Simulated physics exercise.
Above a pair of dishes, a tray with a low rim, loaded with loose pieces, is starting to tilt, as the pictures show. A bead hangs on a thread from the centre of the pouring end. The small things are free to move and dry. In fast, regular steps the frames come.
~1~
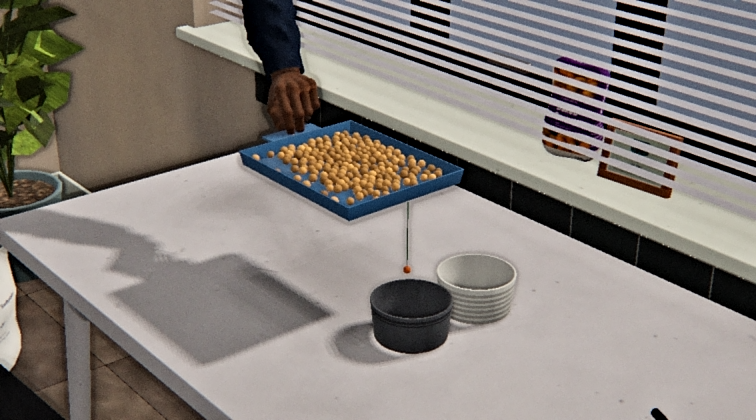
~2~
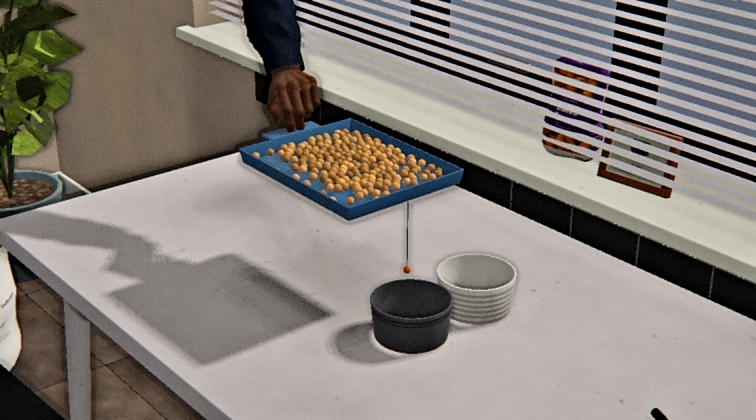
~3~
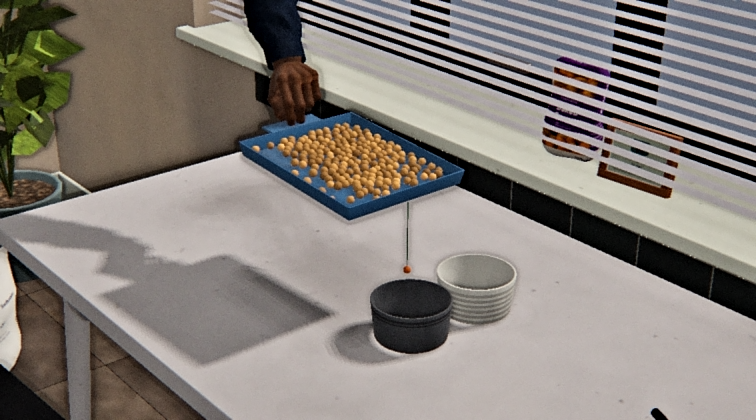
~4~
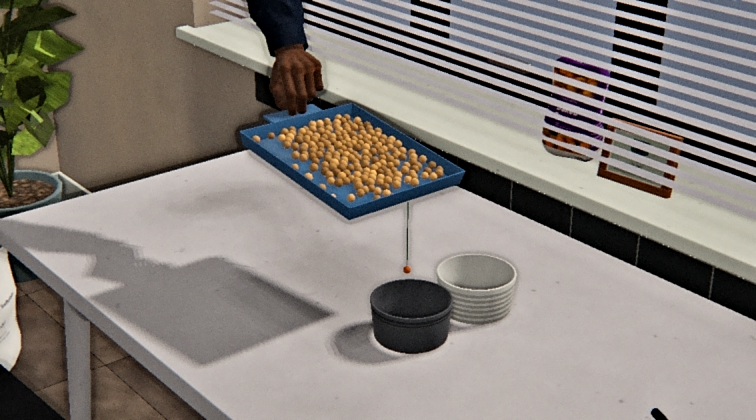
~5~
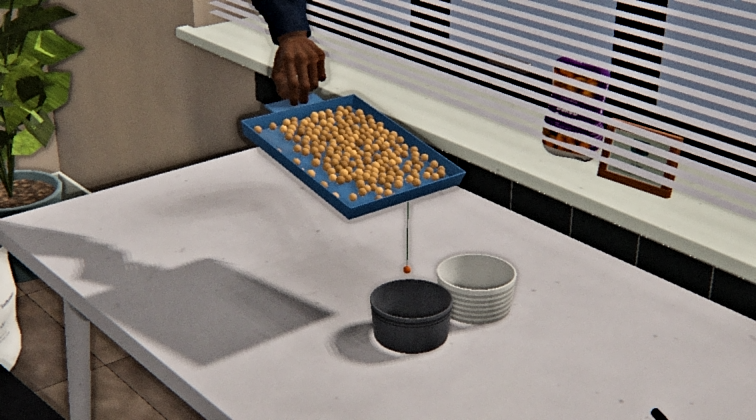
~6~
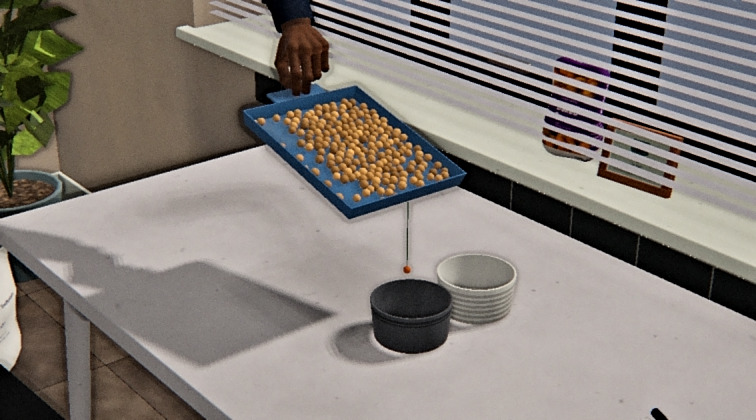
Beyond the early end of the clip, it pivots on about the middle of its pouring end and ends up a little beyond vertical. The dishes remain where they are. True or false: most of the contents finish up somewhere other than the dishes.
False.
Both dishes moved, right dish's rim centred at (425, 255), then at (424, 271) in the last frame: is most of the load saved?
Try 1: A lesser share; try 2: A lesser share.
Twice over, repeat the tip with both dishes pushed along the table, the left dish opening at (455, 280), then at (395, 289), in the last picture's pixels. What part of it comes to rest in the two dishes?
First 60 per cent, second 40 per cent.
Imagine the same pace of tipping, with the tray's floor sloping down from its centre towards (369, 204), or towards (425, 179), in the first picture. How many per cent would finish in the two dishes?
The first comes to 40 %, while the second comes to 70 %.
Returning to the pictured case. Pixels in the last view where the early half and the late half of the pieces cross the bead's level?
I'd say around (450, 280) at first, then around (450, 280).
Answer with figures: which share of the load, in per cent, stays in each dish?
Share at the end - left dish ~ 40 %, right dish ~ 50 %.
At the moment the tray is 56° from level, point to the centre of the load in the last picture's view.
Load centre: Approx. (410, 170).
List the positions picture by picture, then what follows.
In the first picture, corners of the pouring end near (349, 206) and (460, 169), level; middle of the load near (353, 165), round wooden beads; left dish near (439, 330); right dish near (503, 301); bead on its thread near (407, 270).
In the second picture, corners of the pouring end near (349, 206) and (460, 169), level; middle of the load near (353, 163).
In the third picture, corners of the pouring end near (349, 206) and (461, 170), tipped barely, level across its low end; middle of the load near (353, 160).
In the fourth picture, corners of the pouring end near (350, 206) and (461, 171), tipped a little, level across its low end; middle of the load near (354, 155).
In the fifth picture, corners of the pouring end near (351, 206) and (462, 171), tipped a little, level across its low end; middle of the load near (356, 150).
In the sixth picture, corners of the pouring end near (352, 206) and (463, 172), tipped clearly, level across its low end; middle of the load near (360, 147), all but a few on the move; left dish near (439, 330); right dish near (503, 301).
Shortly afterwards, tray tipped steeply; all but a few on the tray; only a few in the left dish; only a few in the right dish; only a few in the air.
Next, tray tipped right over; near a quarter on the tray; near a quarter in the left dish; near a quarter in the right dish; a little outside both; near a quarter in the air.
Some moments later, tray tipped past a quarter turn; near a third in the left dish; near half in the right dish; near a quarter outside both.
In the end, tray tipped past a quarter turn; near a third in the left dish; near half in the right dish; near a quarter outside both.
